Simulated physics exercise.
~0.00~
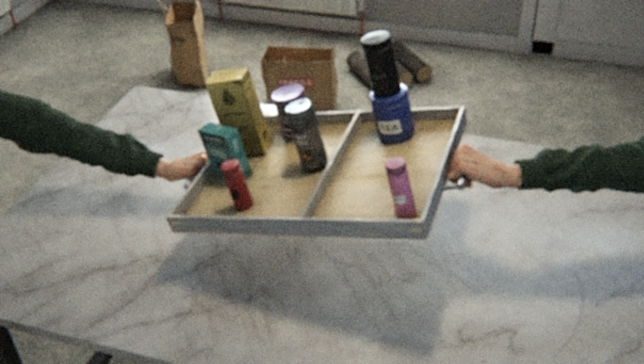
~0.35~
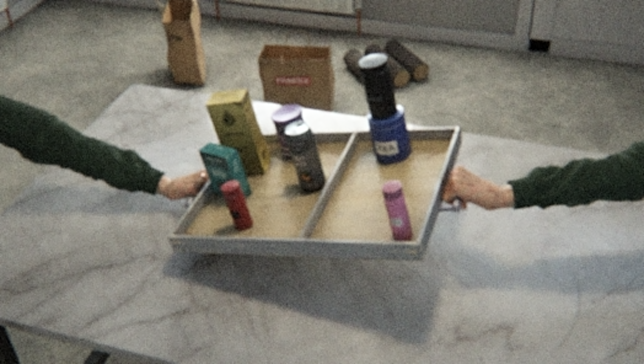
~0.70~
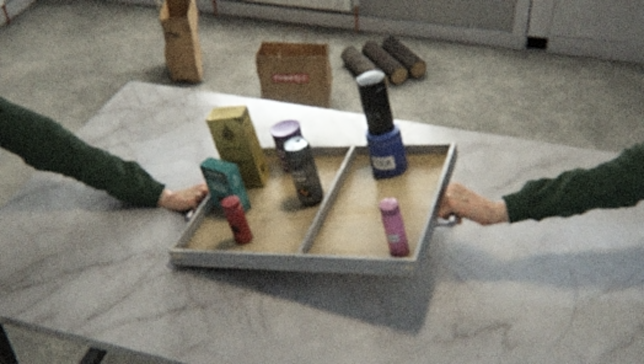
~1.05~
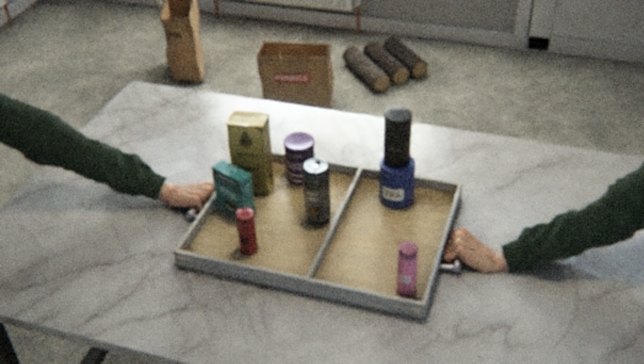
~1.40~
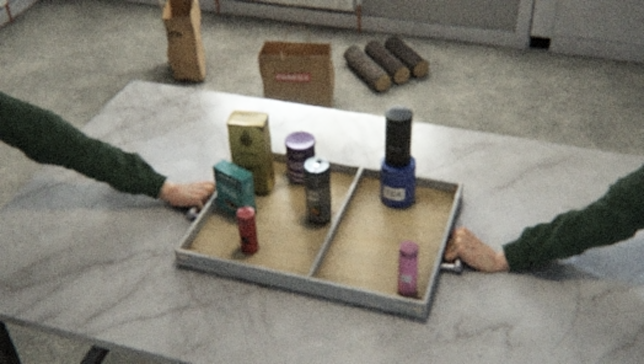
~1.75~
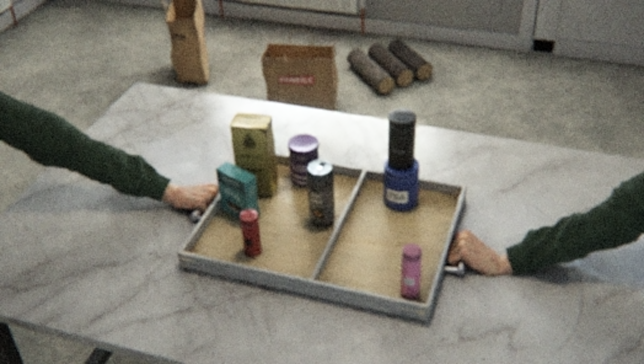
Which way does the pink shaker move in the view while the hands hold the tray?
The pink shaker moves down along with the tray, then stays in place once the tray is resting on the table.
